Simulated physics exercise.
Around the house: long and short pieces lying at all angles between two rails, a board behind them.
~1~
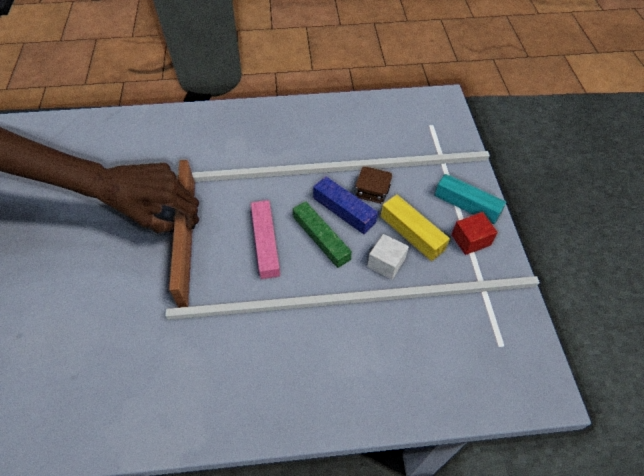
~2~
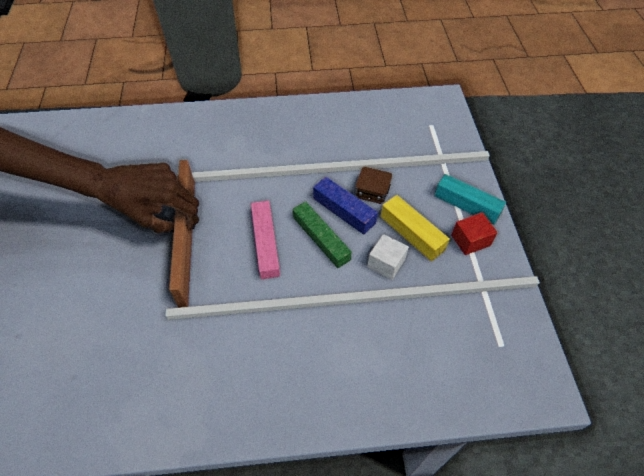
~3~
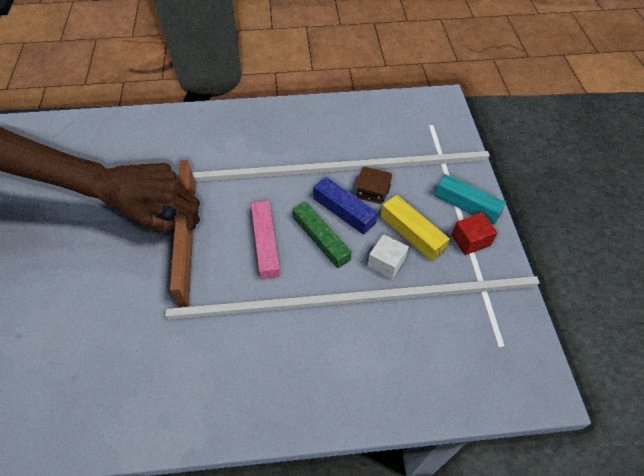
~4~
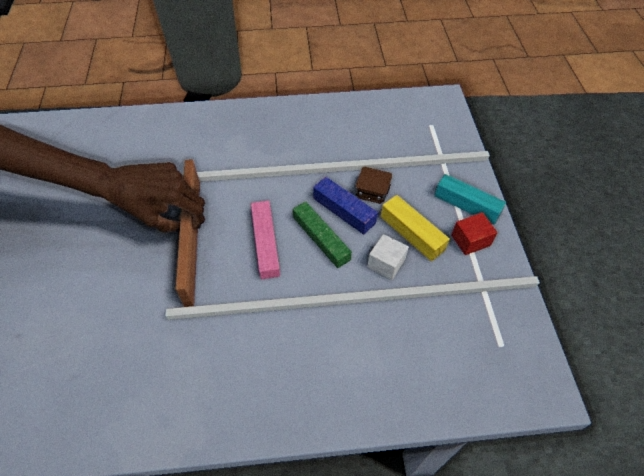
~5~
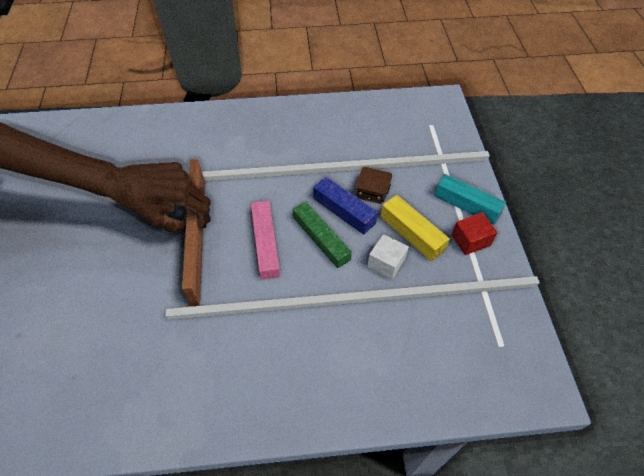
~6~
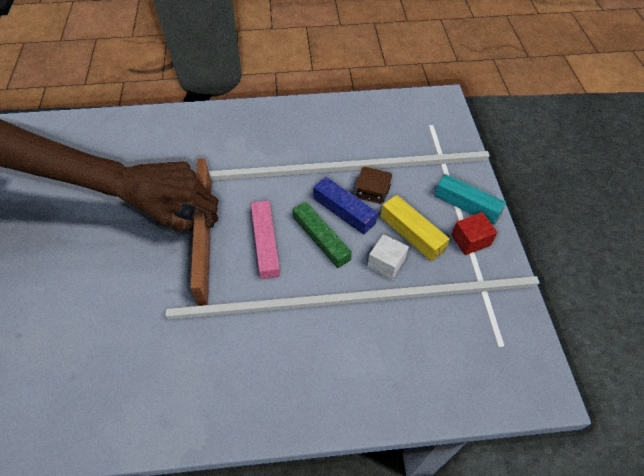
On a grey table, a hand held a wooden board upright behind scattered coloured blocks between two white rails, then slid it slightly to the right, while the blocks stayed where they were.
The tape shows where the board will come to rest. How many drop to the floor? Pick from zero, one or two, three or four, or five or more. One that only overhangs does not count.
In the end the number that fall off is three or four.
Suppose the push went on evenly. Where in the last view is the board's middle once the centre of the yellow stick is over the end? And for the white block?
About (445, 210), and (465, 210) for the other.
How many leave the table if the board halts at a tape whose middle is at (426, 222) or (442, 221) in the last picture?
It would be 2 and 2.
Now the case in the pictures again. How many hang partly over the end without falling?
Overhanging: 2.
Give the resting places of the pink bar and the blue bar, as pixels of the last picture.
The pink bar at (474, 222), the blue bar at (498, 186).
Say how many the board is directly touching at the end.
1 of them.
Soon after, none off yet; turquoise stick at rest near (469, 199); red block at rest near (474, 234); yellow stick at rest near (414, 228).
At rest, the number that fall off is three or four; fallen, brown case, yellow stick, red block and turquoise stick.
